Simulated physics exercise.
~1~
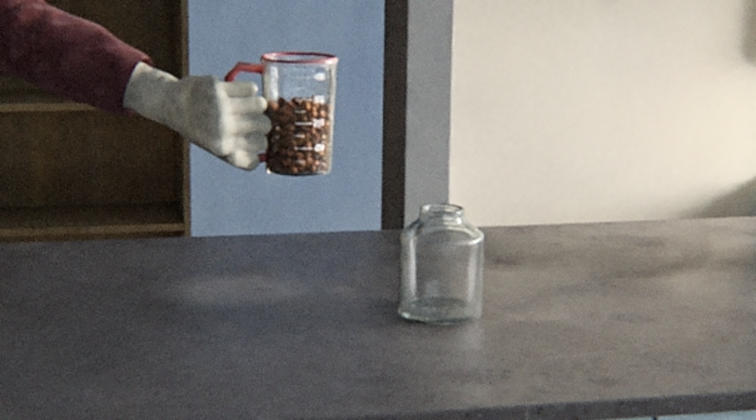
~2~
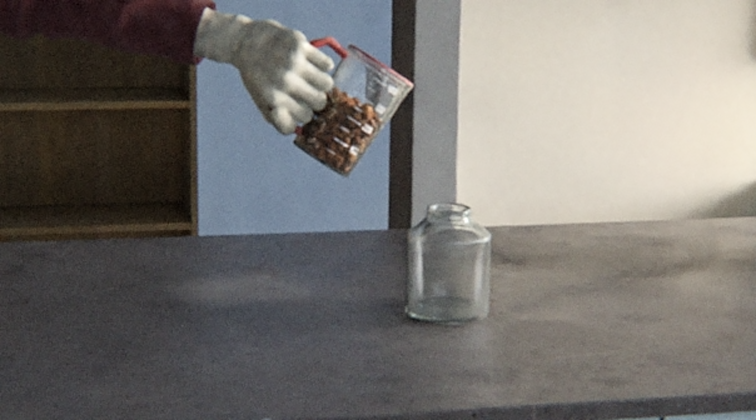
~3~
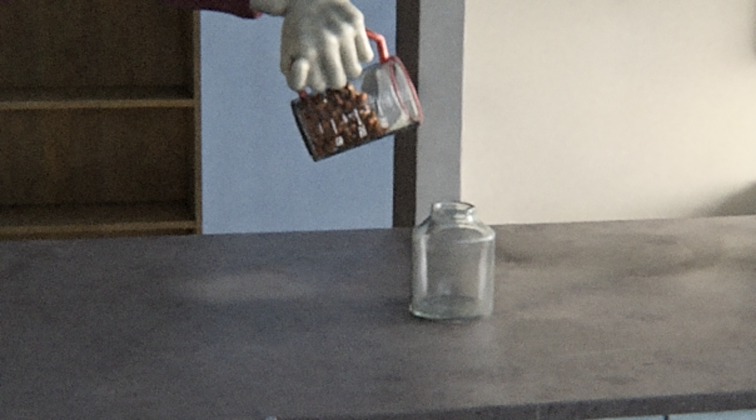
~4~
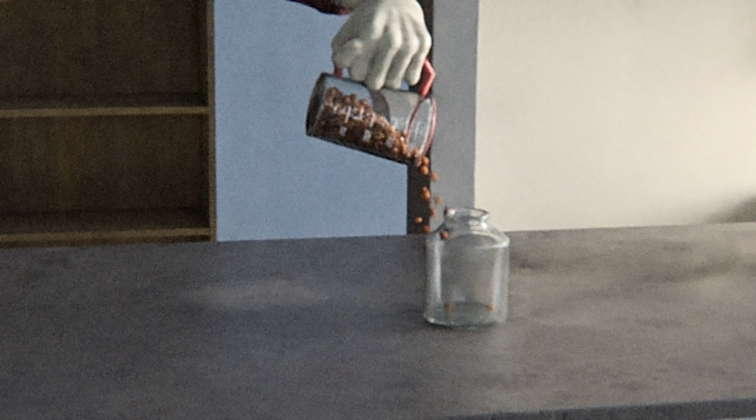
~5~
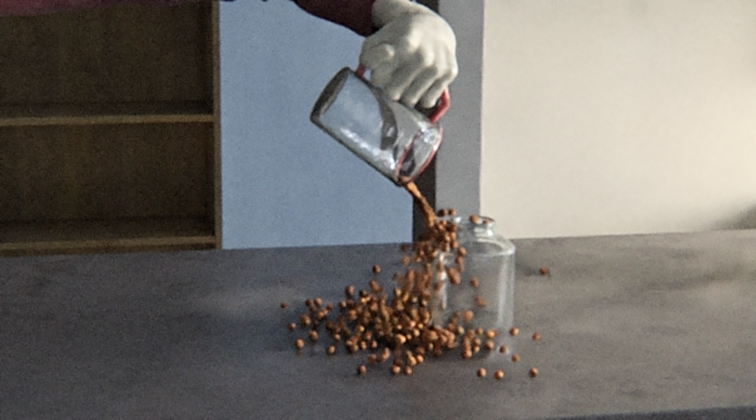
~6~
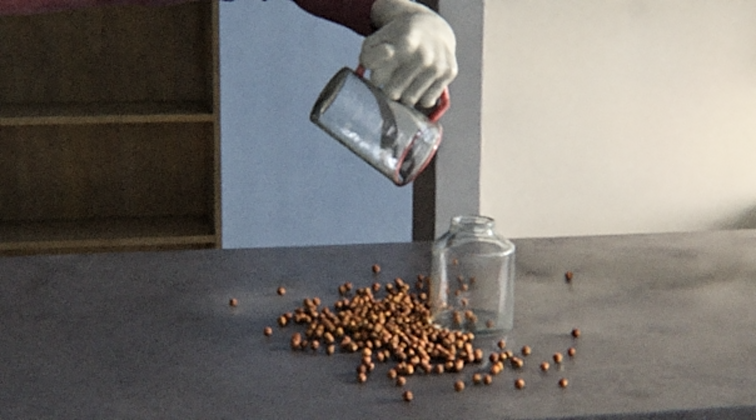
On a dark grey tabletop, a white-gloved hand carries a red-handled clear cup of small brown balls rightward, tilting it above a glass jar until the balls pour out, miss the opening and scatter around the jar, leaving it and the tipped cup looking nearly empty.
